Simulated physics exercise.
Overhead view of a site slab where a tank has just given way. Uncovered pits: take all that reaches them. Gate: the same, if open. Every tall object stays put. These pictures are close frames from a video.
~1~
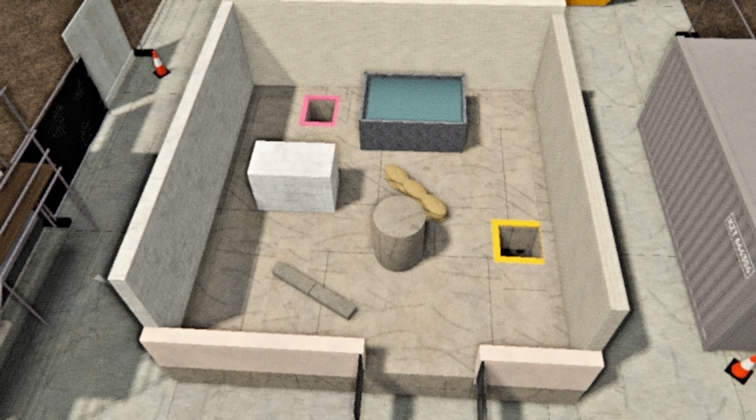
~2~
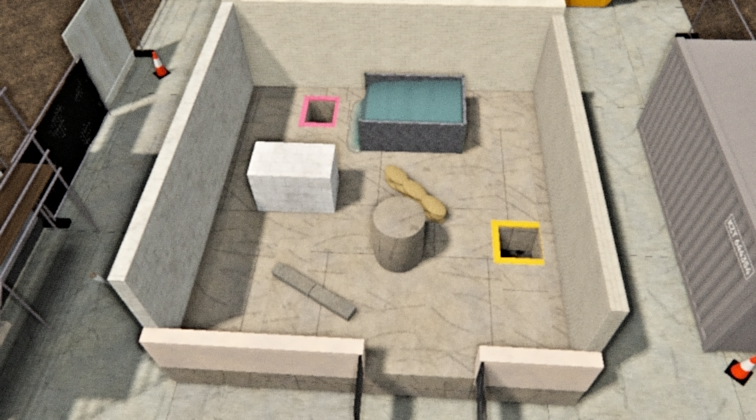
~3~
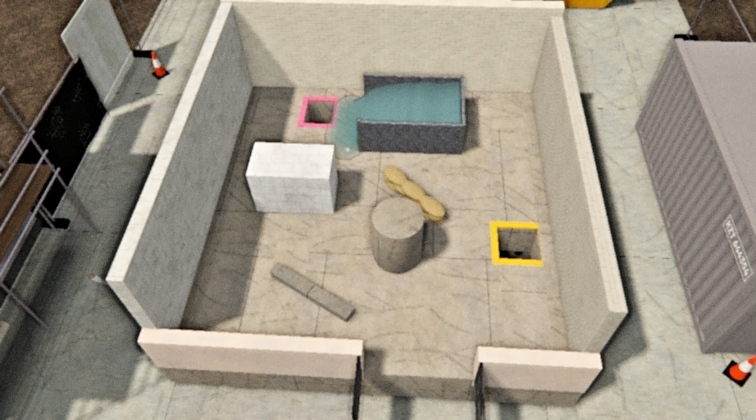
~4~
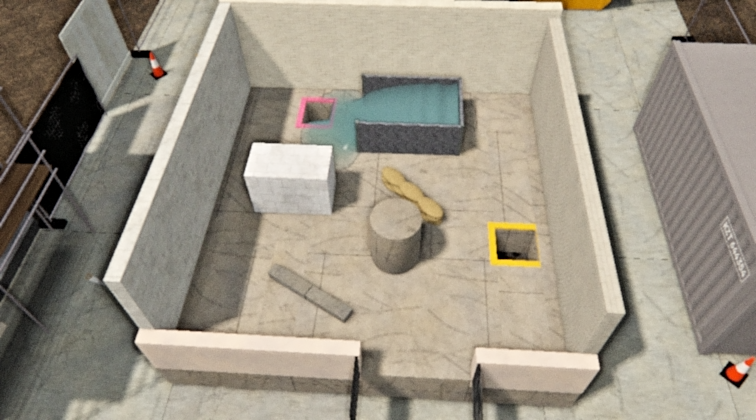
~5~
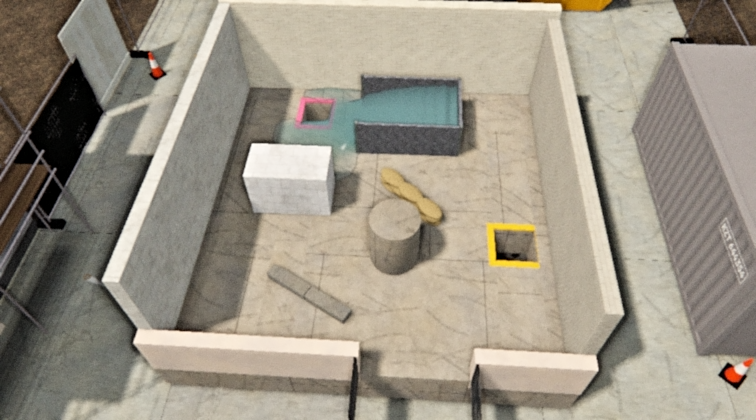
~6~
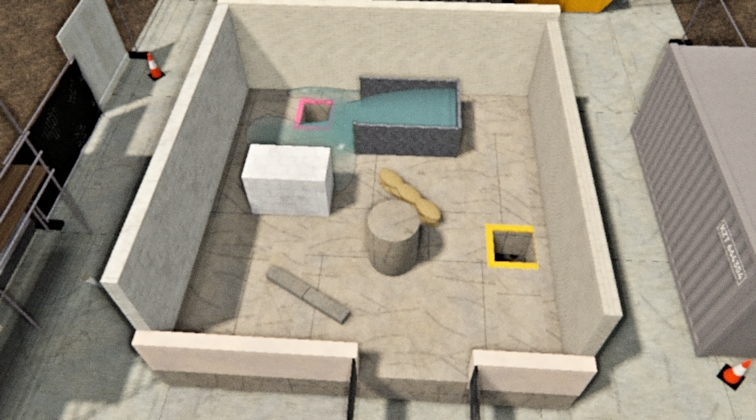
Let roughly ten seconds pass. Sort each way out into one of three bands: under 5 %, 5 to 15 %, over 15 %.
Sorted: Gate - under 5 %; pink pit - over 15 %; yellow pit - under 5 %.
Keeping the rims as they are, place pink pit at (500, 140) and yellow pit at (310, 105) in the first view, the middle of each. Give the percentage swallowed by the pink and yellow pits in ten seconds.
Split: Pink 0 %, yellow 55 %.
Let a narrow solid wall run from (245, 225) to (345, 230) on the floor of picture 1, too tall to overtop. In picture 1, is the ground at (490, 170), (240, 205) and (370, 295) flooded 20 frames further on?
Taking the three spots in the order asked, they are bone-dry, waterlogged and bone-dry.
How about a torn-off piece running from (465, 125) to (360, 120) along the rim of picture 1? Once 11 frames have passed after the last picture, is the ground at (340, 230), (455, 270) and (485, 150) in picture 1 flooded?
Listed in order, they come out sitting in a pool, sitting in a pool and without a puddle.
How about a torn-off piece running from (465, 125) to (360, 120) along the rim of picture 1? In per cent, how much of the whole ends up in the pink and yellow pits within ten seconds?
The pink pit gets 4 per cent and the yellow pit 30 per cent.
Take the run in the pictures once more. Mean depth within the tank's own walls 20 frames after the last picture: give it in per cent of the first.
I'd put it close to 16 in a hundred.
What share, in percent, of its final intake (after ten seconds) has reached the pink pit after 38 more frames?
I make it 85 per cent.
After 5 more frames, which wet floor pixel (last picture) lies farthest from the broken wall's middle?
Approximate pixel: (214, 203).
A moment on, water covers 20 % of the floor; the gate 0 %, the pink pit 17 %, the yellow pit 0 %.
Next, water covers 25 % of the floor; the gate 0 %, the pink pit 28 %, the yellow pit 0 %.
Then, water covers 35 % of the floor; the gate 0 %, the pink pit 37 %, the yellow pit 0 %.
Later, water covers 45 % of the floor; the gate 0 %, the pink pit 50 %, the yellow pit 0 %.
In the end, water covers 65 % of the floor; the gate 1 %, the pink pit 57 %, the yellow pit 0 %.
